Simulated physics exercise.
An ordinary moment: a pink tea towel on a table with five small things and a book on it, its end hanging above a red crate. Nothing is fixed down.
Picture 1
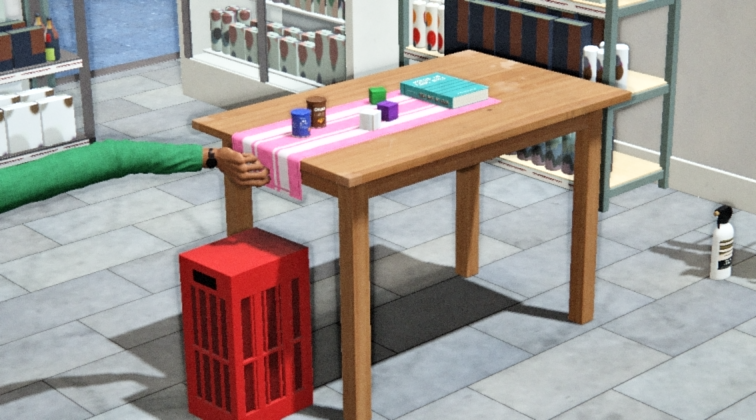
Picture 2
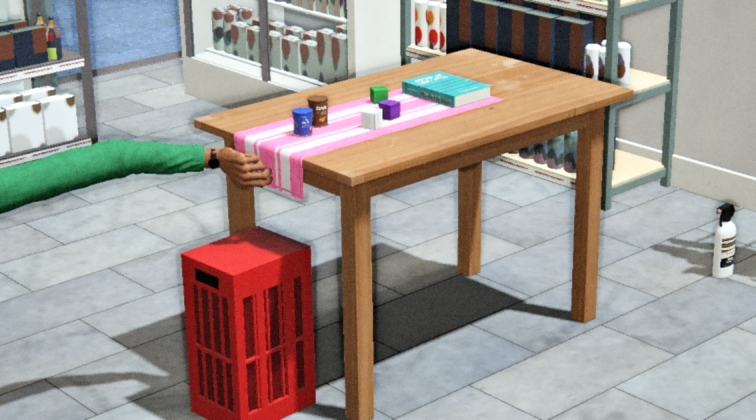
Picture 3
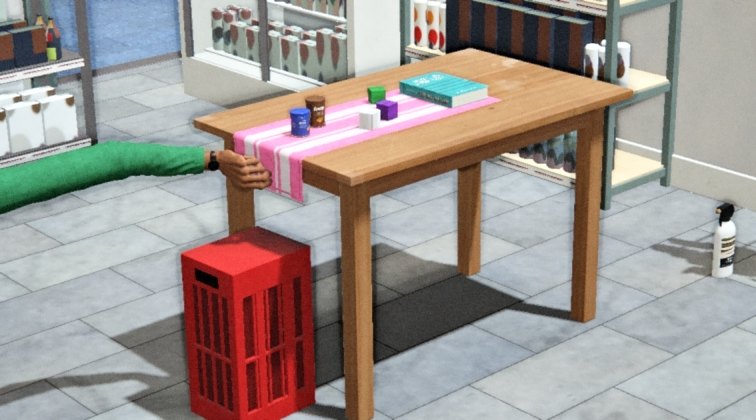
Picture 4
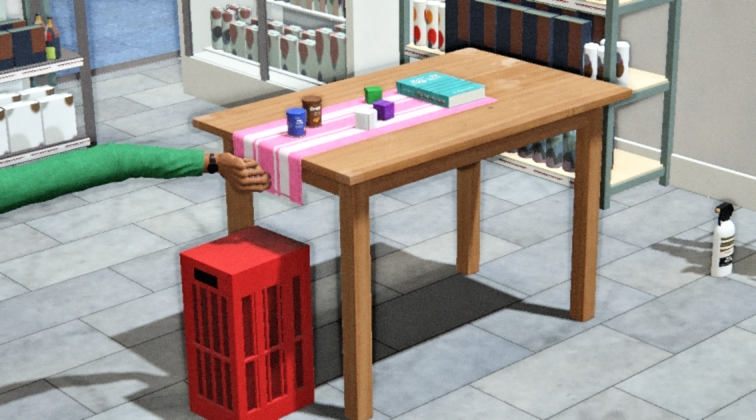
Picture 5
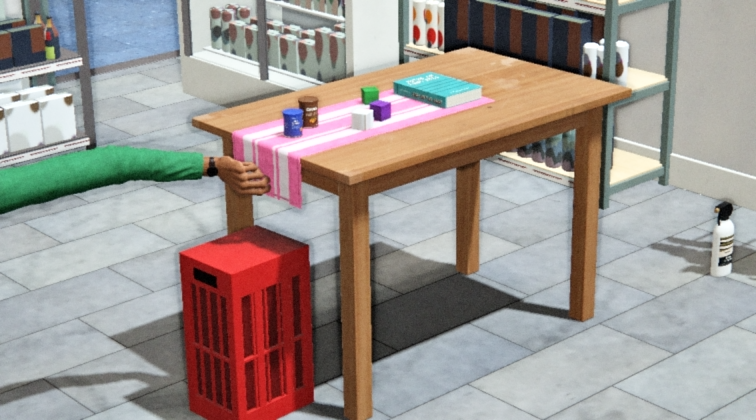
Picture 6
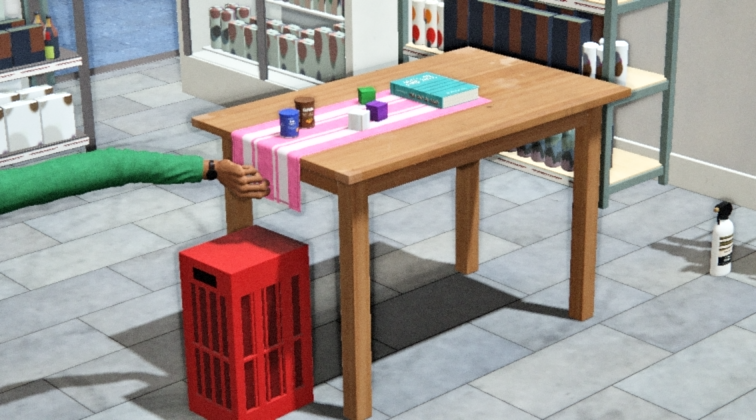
In a shop aisle, a green-sleeved arm reaches in from the left and grips the end of a pink striped cloth hanging over a wooden table above a red crate. The cloth shifts very slightly toward the hand, and the cans, cubes and teal book on it creep left with it.
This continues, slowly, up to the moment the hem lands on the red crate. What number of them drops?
The count of fallen things is one.
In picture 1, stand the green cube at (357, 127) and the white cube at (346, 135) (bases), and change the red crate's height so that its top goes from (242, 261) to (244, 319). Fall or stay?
The green cube is carried off, the white cube is carried off.
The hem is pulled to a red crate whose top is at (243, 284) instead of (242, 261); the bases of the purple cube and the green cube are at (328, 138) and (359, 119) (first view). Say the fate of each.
The purple cube comes down; the green cube remains up.
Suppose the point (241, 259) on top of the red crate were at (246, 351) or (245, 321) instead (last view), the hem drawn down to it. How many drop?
Over the edge go 4 and 3.
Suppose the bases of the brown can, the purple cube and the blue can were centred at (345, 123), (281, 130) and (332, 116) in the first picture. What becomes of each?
The brown can does not fall, the purple cube comes down, the blue can survives.
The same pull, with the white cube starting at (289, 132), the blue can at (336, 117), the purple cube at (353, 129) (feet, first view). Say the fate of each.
The white cube is carried off; the blue can holds on; the purple cube holds on.
Soon after, hem on the crate; blue can gone.
At rest, hem on the crate; blue can gone. It carries off one.
